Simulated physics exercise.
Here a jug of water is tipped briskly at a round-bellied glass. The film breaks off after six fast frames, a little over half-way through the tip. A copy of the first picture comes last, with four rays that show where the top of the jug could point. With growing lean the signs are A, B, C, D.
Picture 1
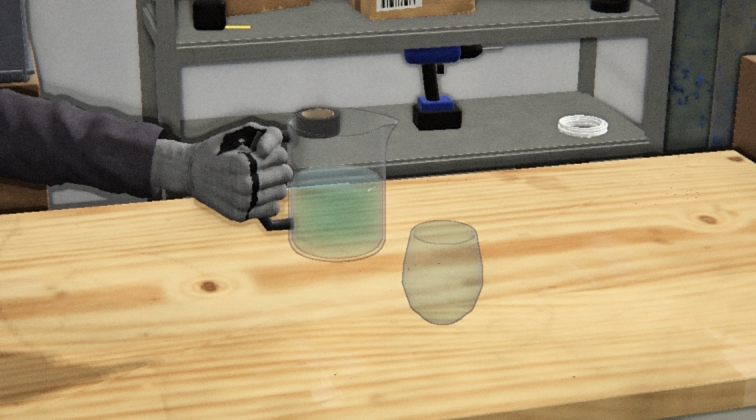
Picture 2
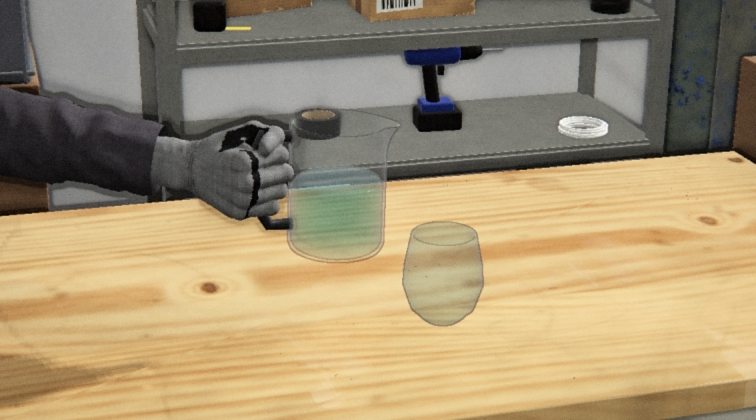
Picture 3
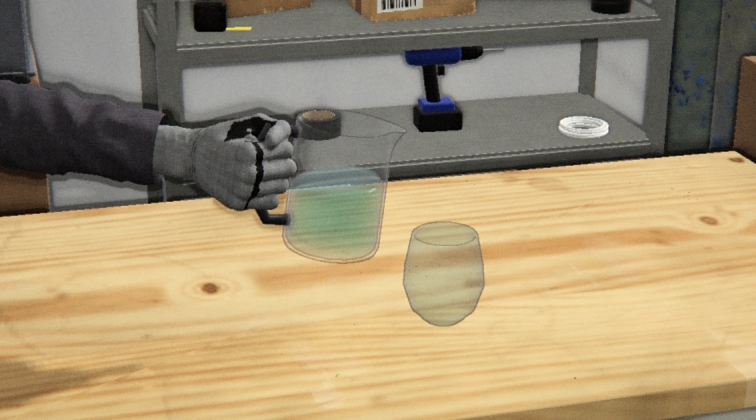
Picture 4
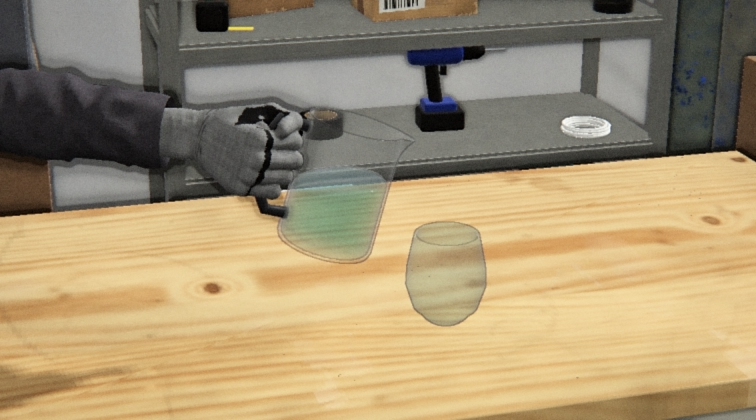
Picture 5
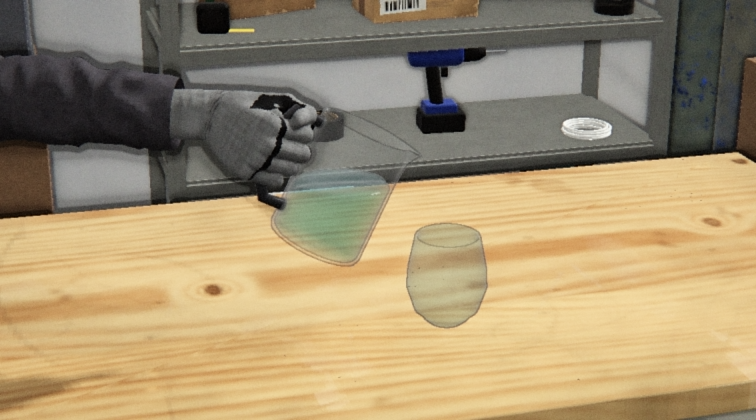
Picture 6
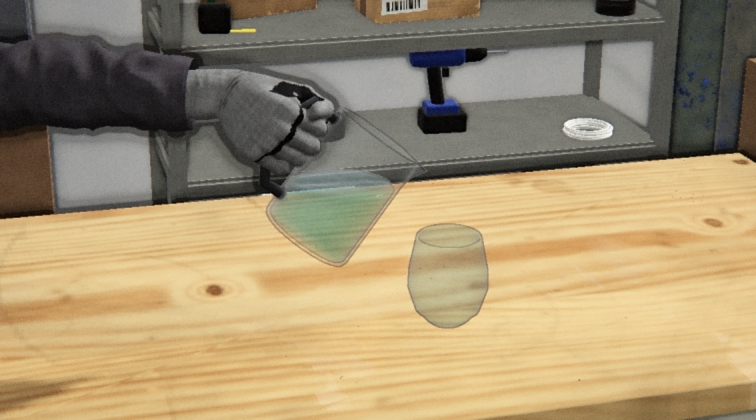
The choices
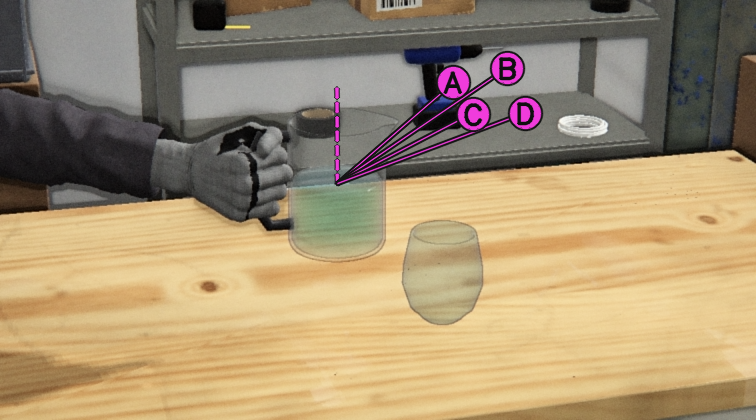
A pale wooden workbench stands before grey metal shelves, seen from slightly above by a nearly still camera. A grey-gloved hand in a dark sleeve holds a clear jug of green-tinted water at left, beside an empty round-bellied glass, with a blue drill and white ring behind. The jug begins upright, then the hand rises slightly and tilts it rightward toward the glass, the water staying inside.
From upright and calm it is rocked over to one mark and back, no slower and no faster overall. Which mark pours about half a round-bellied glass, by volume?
D.
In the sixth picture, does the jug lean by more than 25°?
Yes, it does.
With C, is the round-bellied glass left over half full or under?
Under half.
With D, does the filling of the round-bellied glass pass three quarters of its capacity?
No, it does not.
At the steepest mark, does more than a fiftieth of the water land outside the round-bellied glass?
No, it does not.
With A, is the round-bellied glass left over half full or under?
Under.
In magenta, A at (441, 93); B at (492, 77); C at (457, 121); D at (509, 118).
With A, the round-bellied glass ends with about 3 % of what it can hold.
With B, the round-bellied glass ends with about 13 % of what it can hold.
With C, the round-bellied glass ends with about 28 % of what it can hold.
With D, the round-bellied glass ends with about 48 % of what it can hold.
